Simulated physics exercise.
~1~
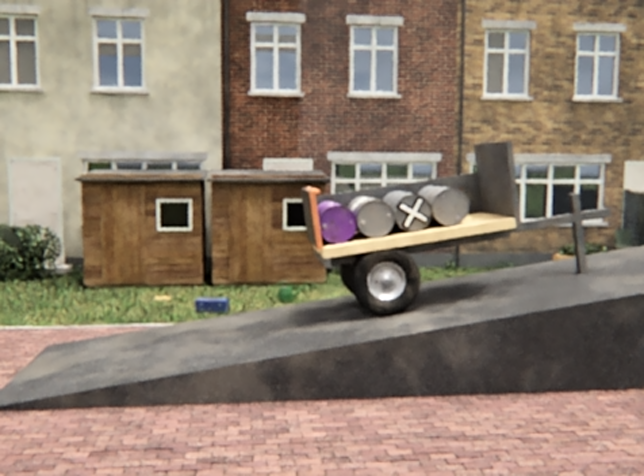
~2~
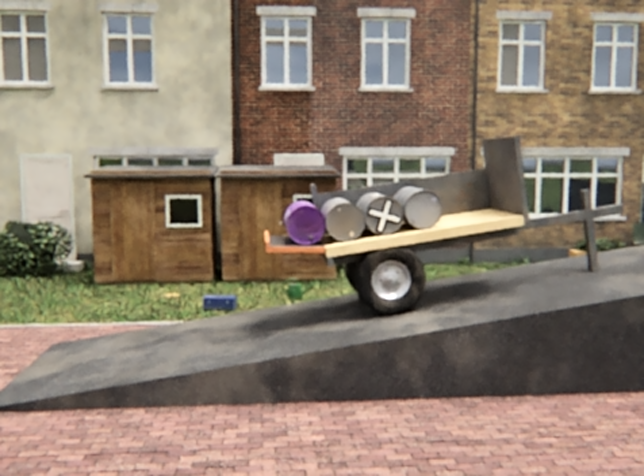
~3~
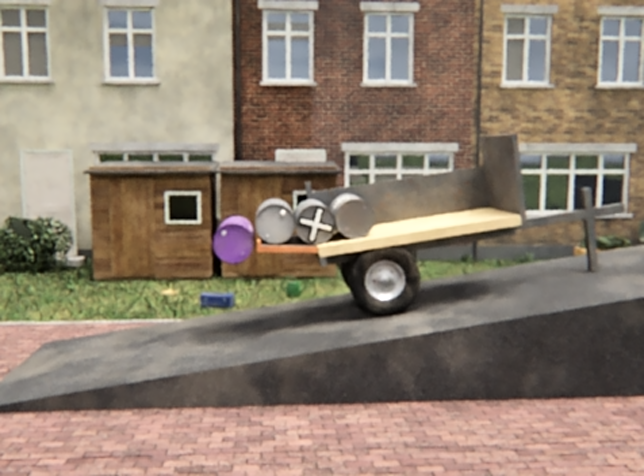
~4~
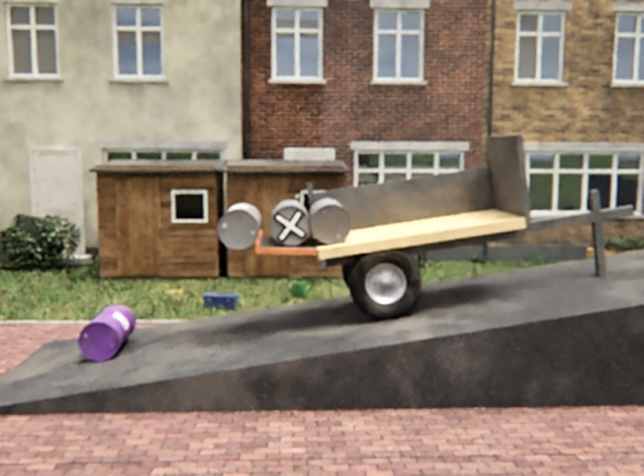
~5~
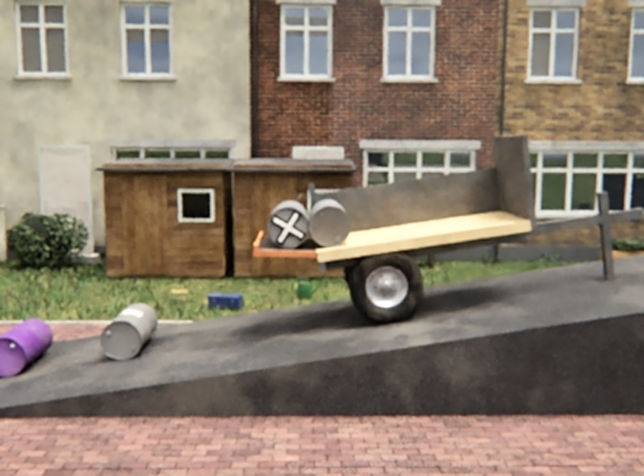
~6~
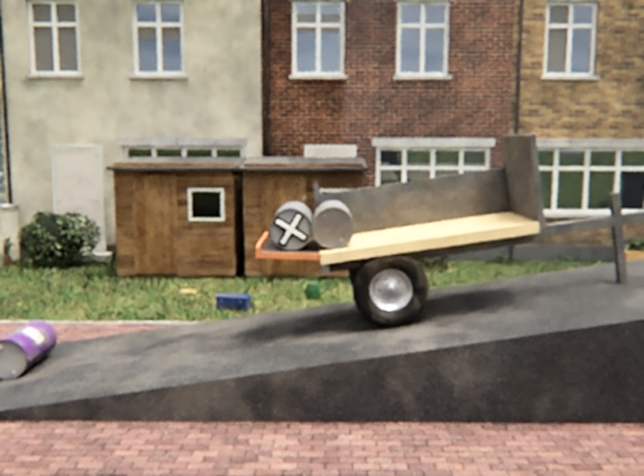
Trailer on a ramp dropping its tailgate, a purple drum then a grey one rolling off leftward, two drums staying on the gate.
